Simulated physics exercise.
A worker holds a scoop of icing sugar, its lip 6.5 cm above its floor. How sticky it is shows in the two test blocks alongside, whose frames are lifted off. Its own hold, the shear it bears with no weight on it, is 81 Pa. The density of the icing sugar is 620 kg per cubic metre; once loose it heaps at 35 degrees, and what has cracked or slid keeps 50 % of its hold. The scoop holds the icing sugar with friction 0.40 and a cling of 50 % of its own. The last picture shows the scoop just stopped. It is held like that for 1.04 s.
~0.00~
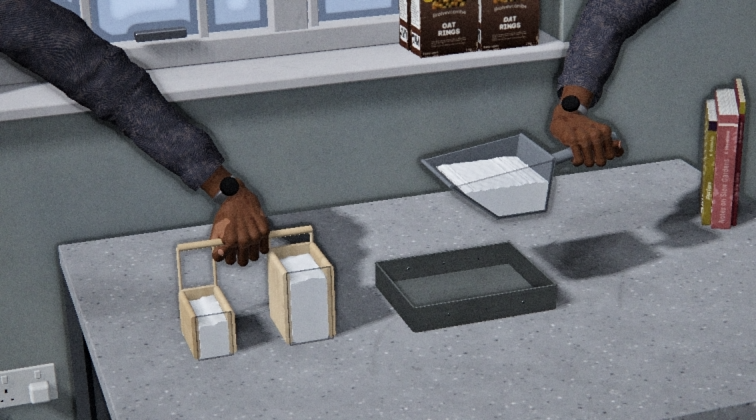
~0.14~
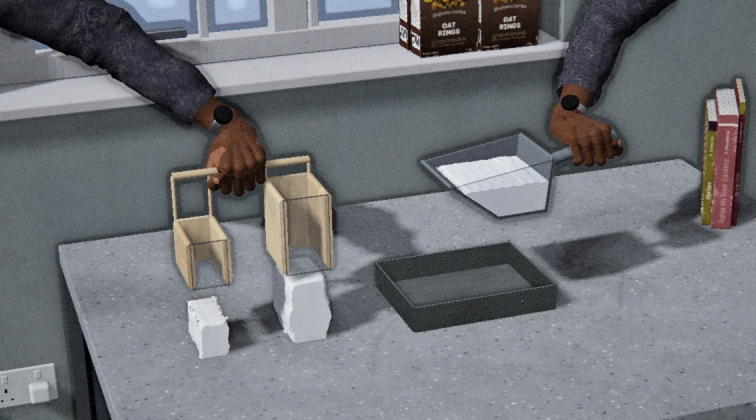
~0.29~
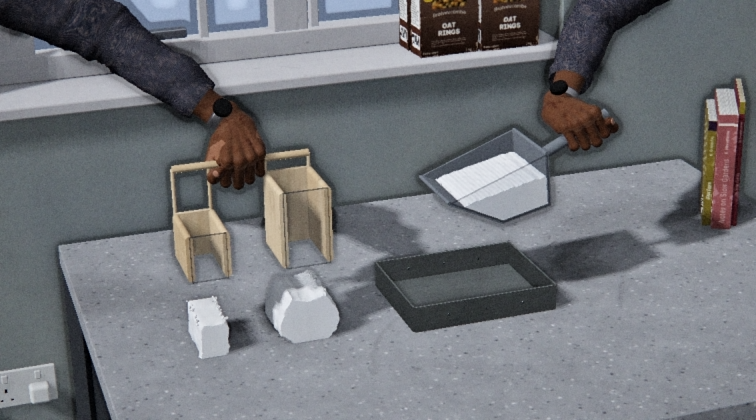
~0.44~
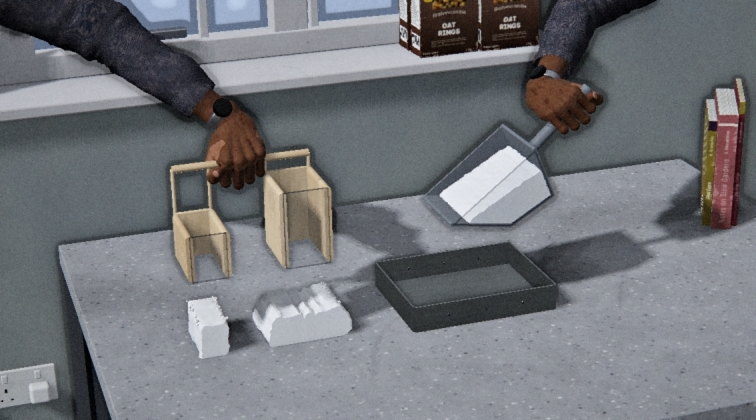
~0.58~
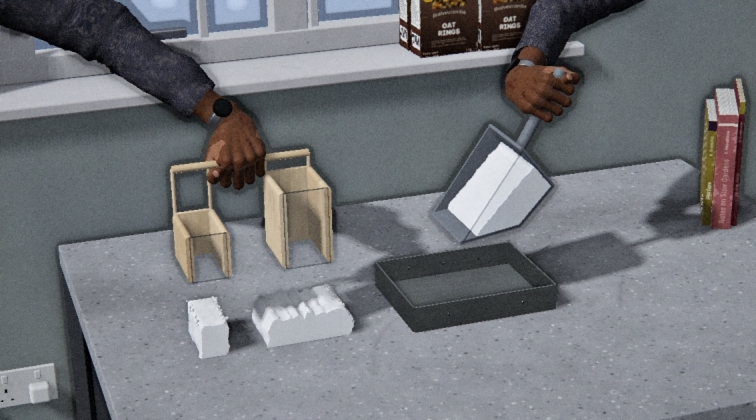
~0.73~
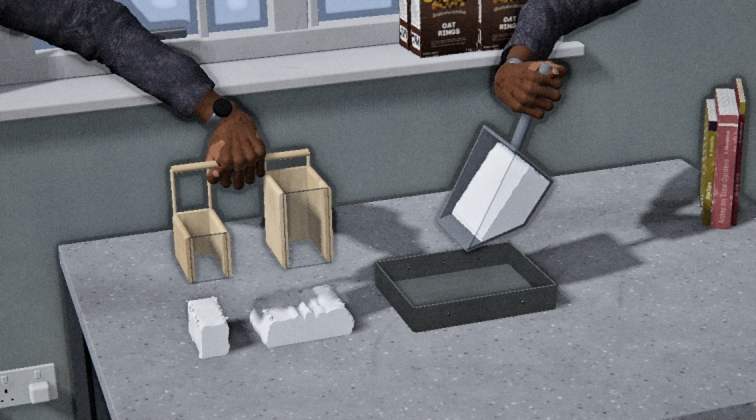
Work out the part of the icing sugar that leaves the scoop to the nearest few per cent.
Close to 0 per cent.
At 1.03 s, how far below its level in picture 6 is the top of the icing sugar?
Roughly 0.0 cm.
After 0.86 s, the scoop is at 55 degrees and 0 % has left it.
After 1.03 s, the scoop is at 55 degrees and 0 % has left it.
After 1.19 s, the scoop is at 55 degrees and 0 % has left it.
After 1.35 s, the scoop is at 55 degrees and 0 % has left it.
After 1.45 s, the scoop is at 55 degrees and 0 % has left it.
